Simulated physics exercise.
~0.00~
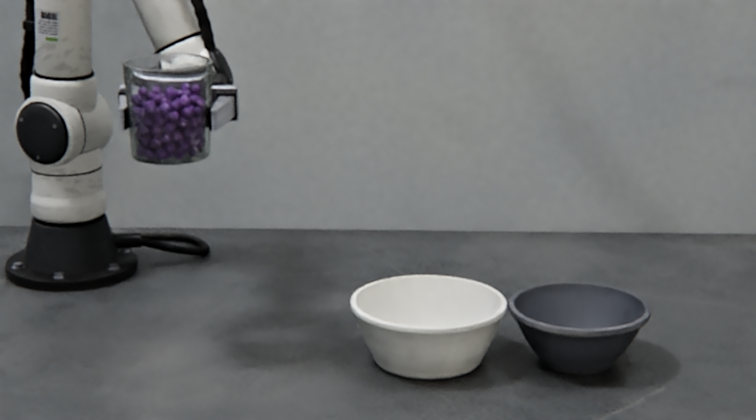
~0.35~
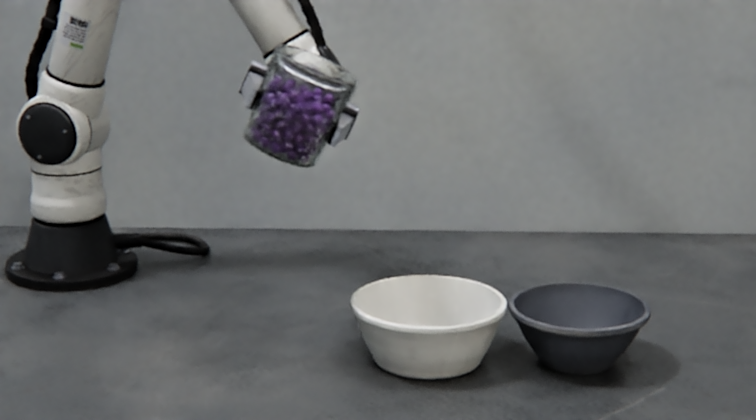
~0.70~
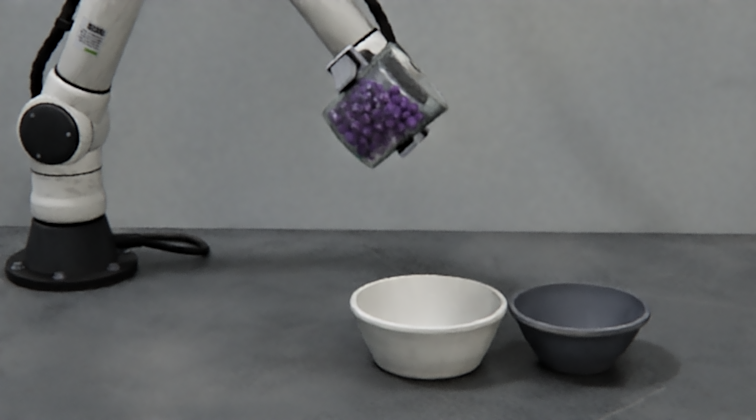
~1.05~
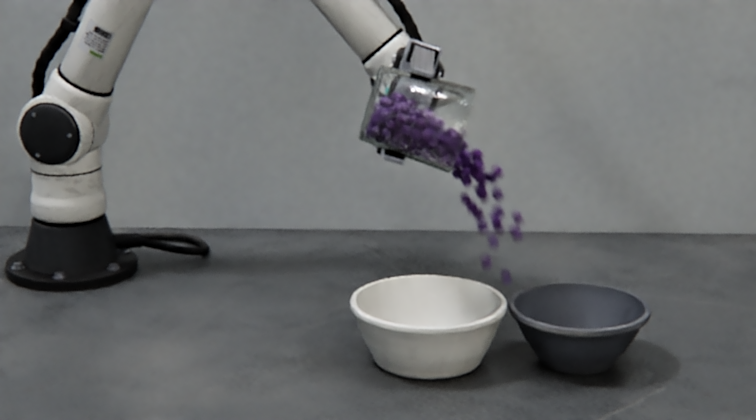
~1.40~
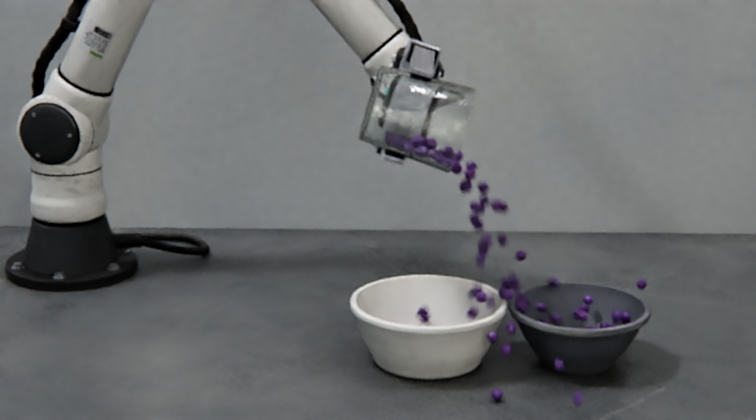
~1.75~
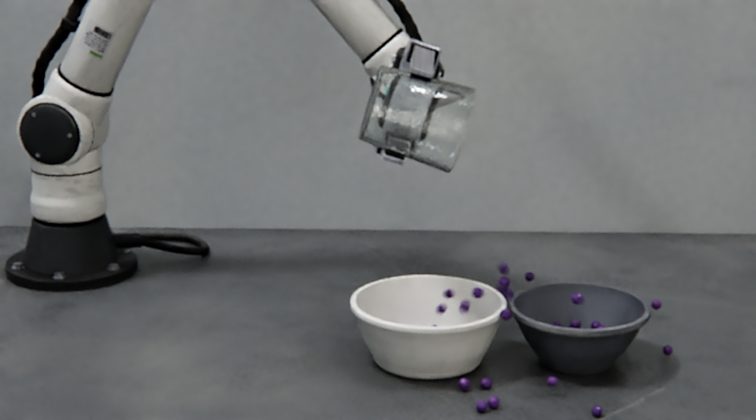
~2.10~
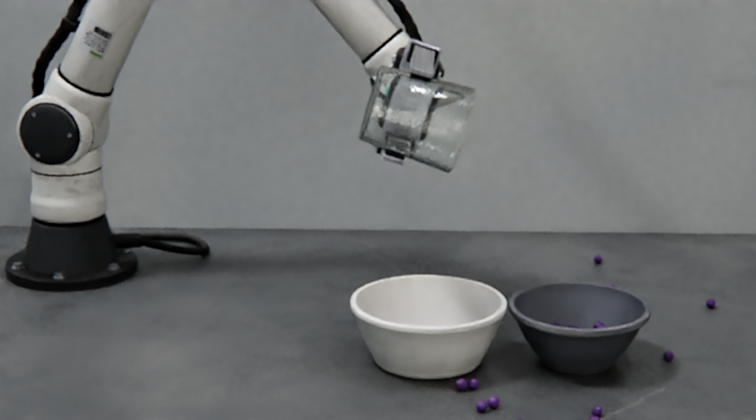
On a dark grey table before a plain grey wall, seen from the side by a still camera, a white robot arm at left grips a clear cup of purple beads. A white bowl and a dark grey bowl sit side by side at right. The arm carries the cup rightward, tilting it as it goes, until beads stream out above the bowls. They fall around the neighbouring rims, dropping into both bowls while some bounce onto the table. The cup empties and stays tipped, with a few beads scattered around the bowls.
